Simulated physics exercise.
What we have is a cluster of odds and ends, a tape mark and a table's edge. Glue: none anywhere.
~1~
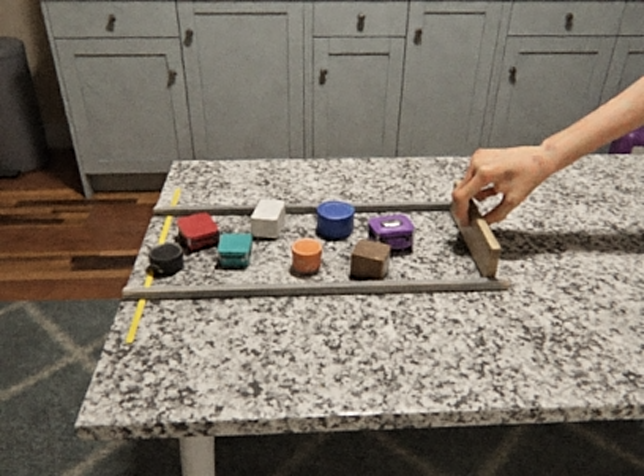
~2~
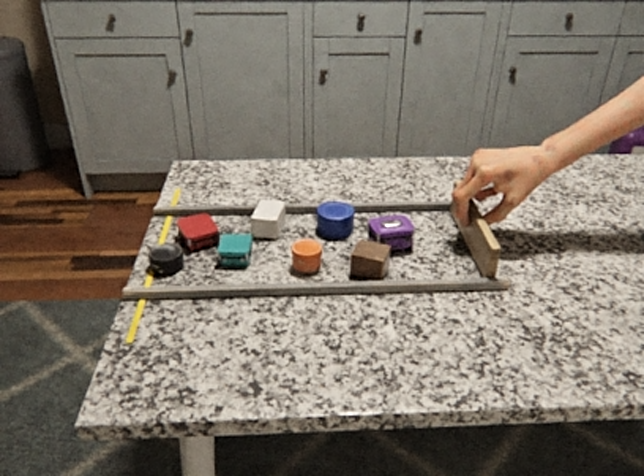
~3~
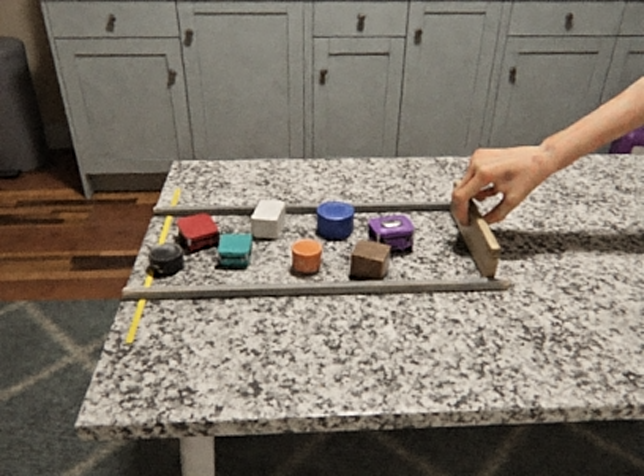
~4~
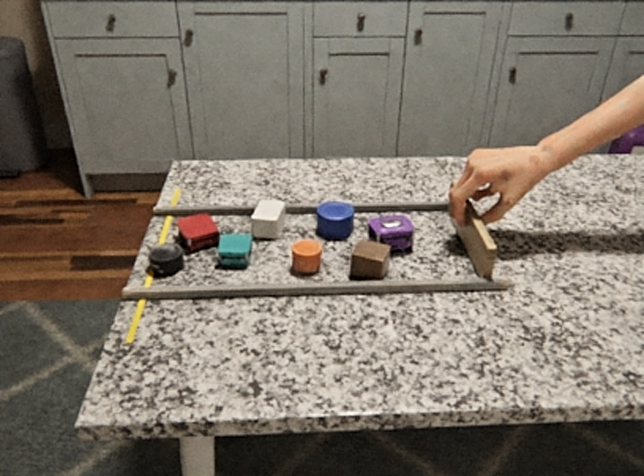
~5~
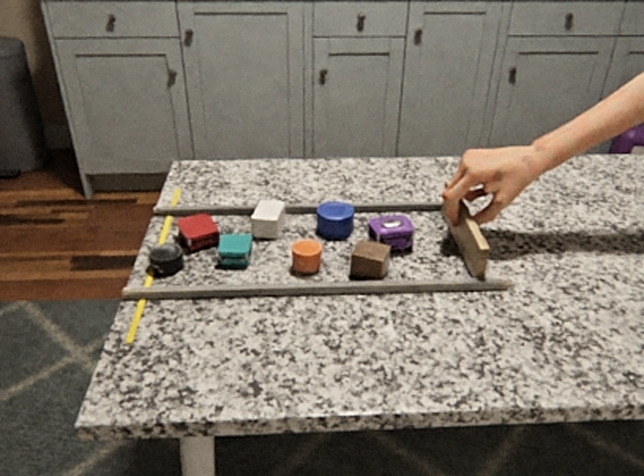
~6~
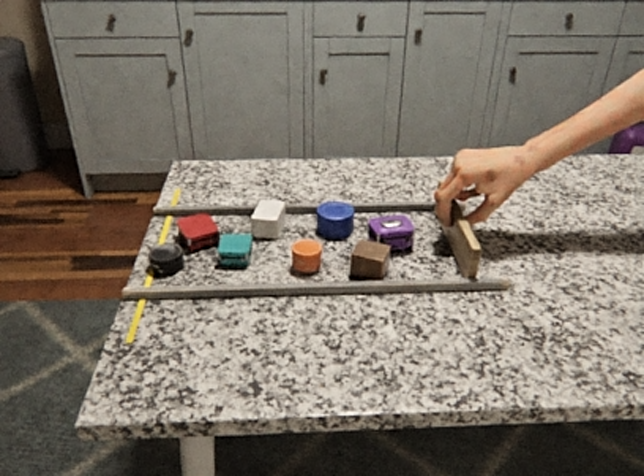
A hand slides a wooden board slightly left toward colorful blocks and tubs on a table.
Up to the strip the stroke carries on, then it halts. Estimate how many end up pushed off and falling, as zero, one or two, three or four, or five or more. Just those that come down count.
Well, more than four drop off the table this time.
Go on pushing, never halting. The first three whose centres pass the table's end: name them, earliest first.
Red case, black tub, turquoise case.
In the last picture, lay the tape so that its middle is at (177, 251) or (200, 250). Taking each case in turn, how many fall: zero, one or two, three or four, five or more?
The falls would be more than four; either three or four.
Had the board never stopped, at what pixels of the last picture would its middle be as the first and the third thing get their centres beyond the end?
I'd put the first at about (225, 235) and the next at about (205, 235).
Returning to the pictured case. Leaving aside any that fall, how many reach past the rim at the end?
2 of them.
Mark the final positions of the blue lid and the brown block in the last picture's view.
The blue lid at (146, 221), the brown block at (130, 272).
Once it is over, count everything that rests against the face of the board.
2 of them.
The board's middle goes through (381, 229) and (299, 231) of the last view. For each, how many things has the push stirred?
At first I count 3, and then 6.
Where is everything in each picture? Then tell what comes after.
The first frame shows black tub (167, 259); red case (198, 233); turquoise case (236, 251); board (473, 227); tape (159, 251).
The second frame shows red case (198, 233); orange pot (307, 257).
The third frame shows turquoise case (236, 251); brown block (371, 260).
The fourth frame shows black tub (167, 259); white block (269, 219).
The fifth frame shows red case (198, 233); board (463, 227).
The sixth frame shows black tub (167, 259); red case (198, 233); turquoise case (236, 251); board (455, 228); tape (159, 251).
Soon after, none off yet; black tub at rest near (167, 259); red case at rest near (198, 233); turquoise case at rest near (236, 251).
At rest, the number that fall off is five or more; fallen, purple case, orange pot, white block, turquoise case, red case and black tub.
